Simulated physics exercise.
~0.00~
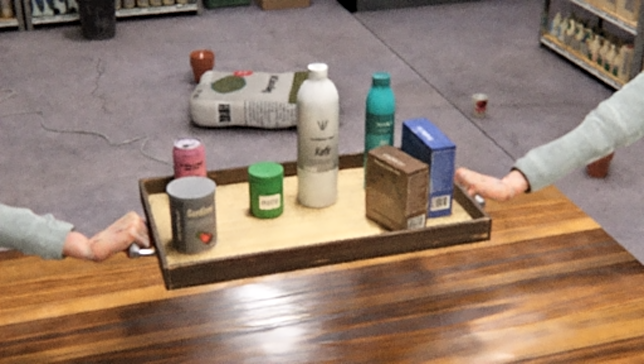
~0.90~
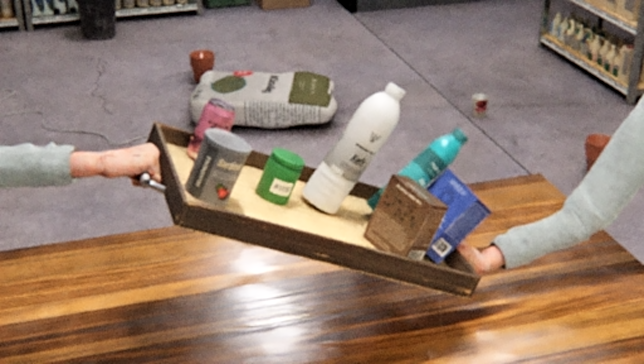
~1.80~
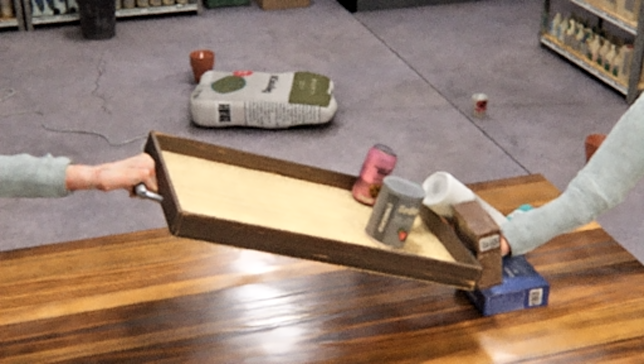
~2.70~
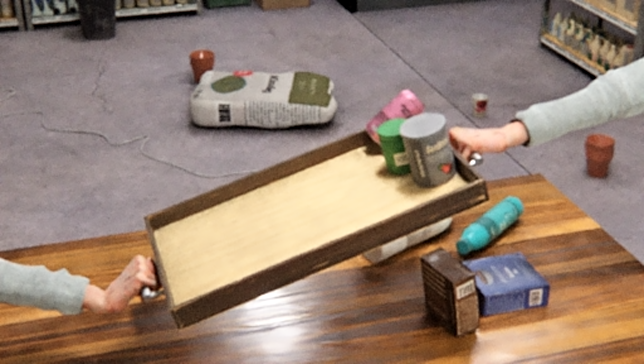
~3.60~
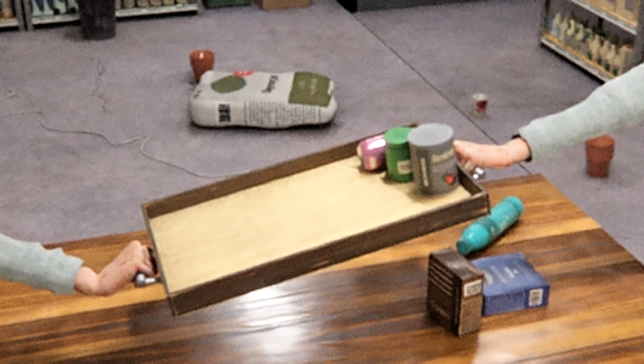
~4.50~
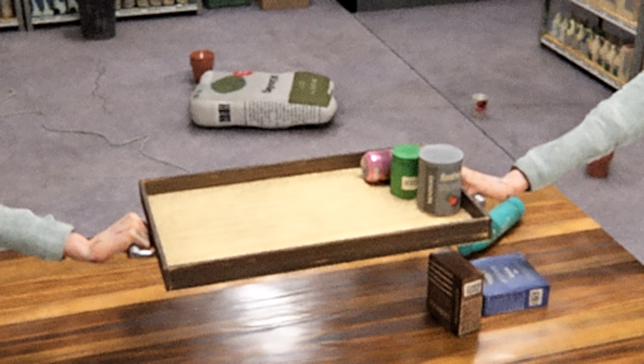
A shallow serving tray, held by a hand at each end above a wooden table, carries bottles, cans, a green jar and two box-shaped packets. The hands tip it right side down, and everything leans and slides toward the low end. The blue packet, turquoise bottle and white bottle go over the edge, and the brown packet follows onto the table. The tray then swings the other way, left side low, before coming back to level. At the end, the grey tin and green jar stand upright near the right end, with the pink can on its side beside them.
